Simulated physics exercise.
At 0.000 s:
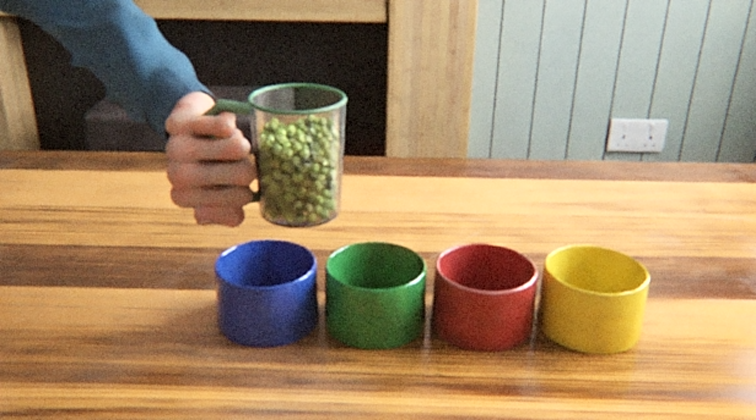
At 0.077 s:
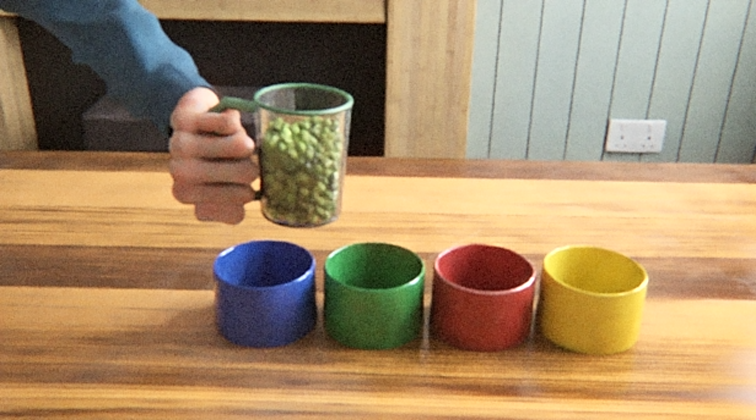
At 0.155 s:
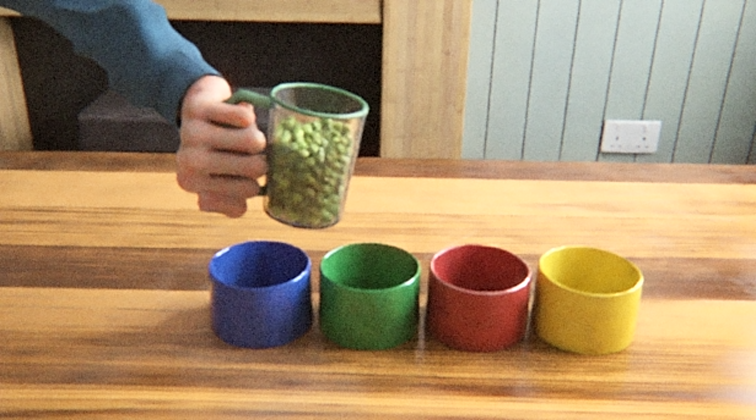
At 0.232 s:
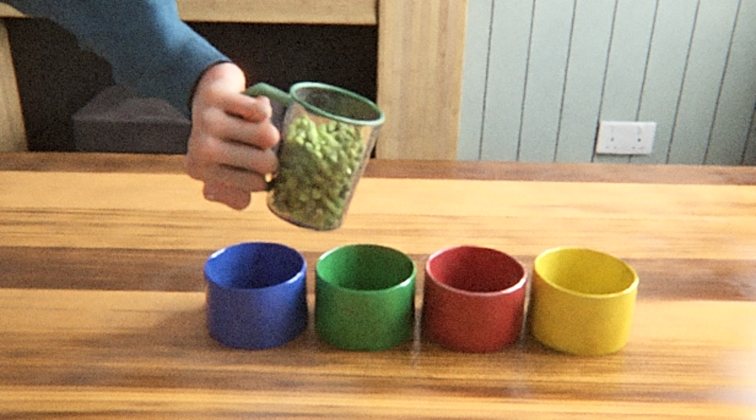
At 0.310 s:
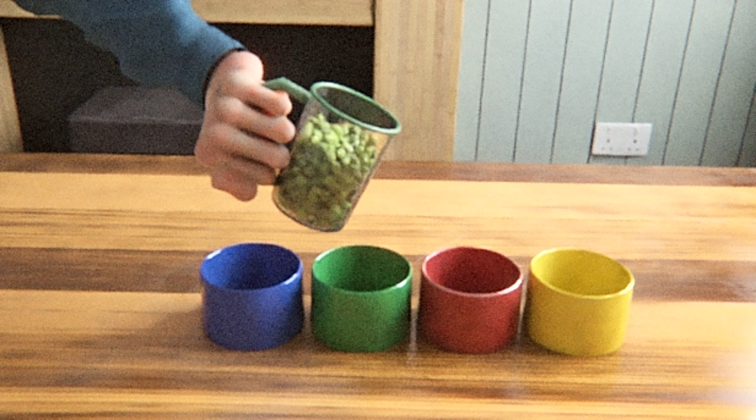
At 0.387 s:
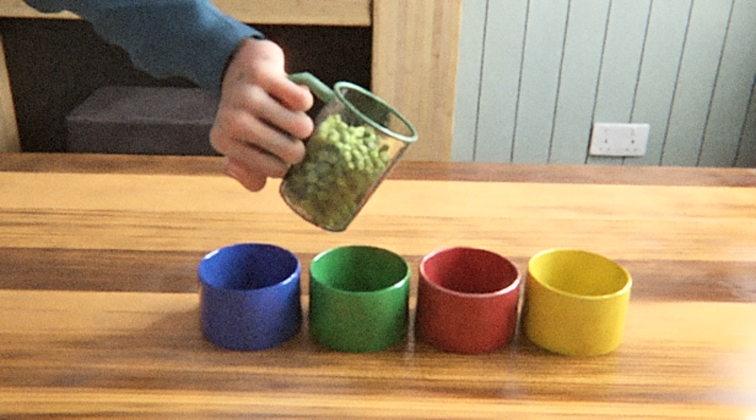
A hand in a blue sleeve, reaching in from the upper left, moves a clear cup of green peas slowly to the right while tilting it steadily rightward, the peas staying inside. Below it, blue, green, red and yellow dishes stand empty in a row from left to right. The striped wooden table is seen from the front, slightly above, before a pale panelled wall with a socket, as the view drifts slightly right.
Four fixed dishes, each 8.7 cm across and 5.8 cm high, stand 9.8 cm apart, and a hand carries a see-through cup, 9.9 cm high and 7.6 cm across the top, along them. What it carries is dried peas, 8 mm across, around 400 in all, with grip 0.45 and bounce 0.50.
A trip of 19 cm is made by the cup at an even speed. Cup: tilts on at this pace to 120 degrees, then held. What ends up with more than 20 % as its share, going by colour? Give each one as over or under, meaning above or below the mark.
Red: Under, blue: Under, green: Under, yellow: Over, counter: Under.
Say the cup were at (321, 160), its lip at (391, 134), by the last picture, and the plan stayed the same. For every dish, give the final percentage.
Final shares - red 50 %, blue 0 %, green 0 %, yellow 20 %.
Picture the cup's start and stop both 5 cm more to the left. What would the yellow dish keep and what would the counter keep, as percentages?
Then the yellow dish would get 30 and the counter 30.
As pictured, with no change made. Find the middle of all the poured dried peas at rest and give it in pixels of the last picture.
Resting centre estimate: Around (578, 298).
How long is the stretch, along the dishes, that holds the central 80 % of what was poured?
I'd put it near 5 cm.
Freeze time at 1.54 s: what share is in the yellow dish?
Some 95 in a hundred by then.
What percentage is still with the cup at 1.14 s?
About 95 %.
After 0.84 s, tilt 74 degrees; cup holds 100 %.
After 1.14 s, tilt 102 degrees; cup holds 95 %, yellow 5 %.
Then, at 1.54 s, tilt 120 degrees; cup holds 5 %, yellow 95 %.
In the end, at 2.2 s, red 0 %, blue 0 %, green 0 %, yellow 100 %, counter 0 %.
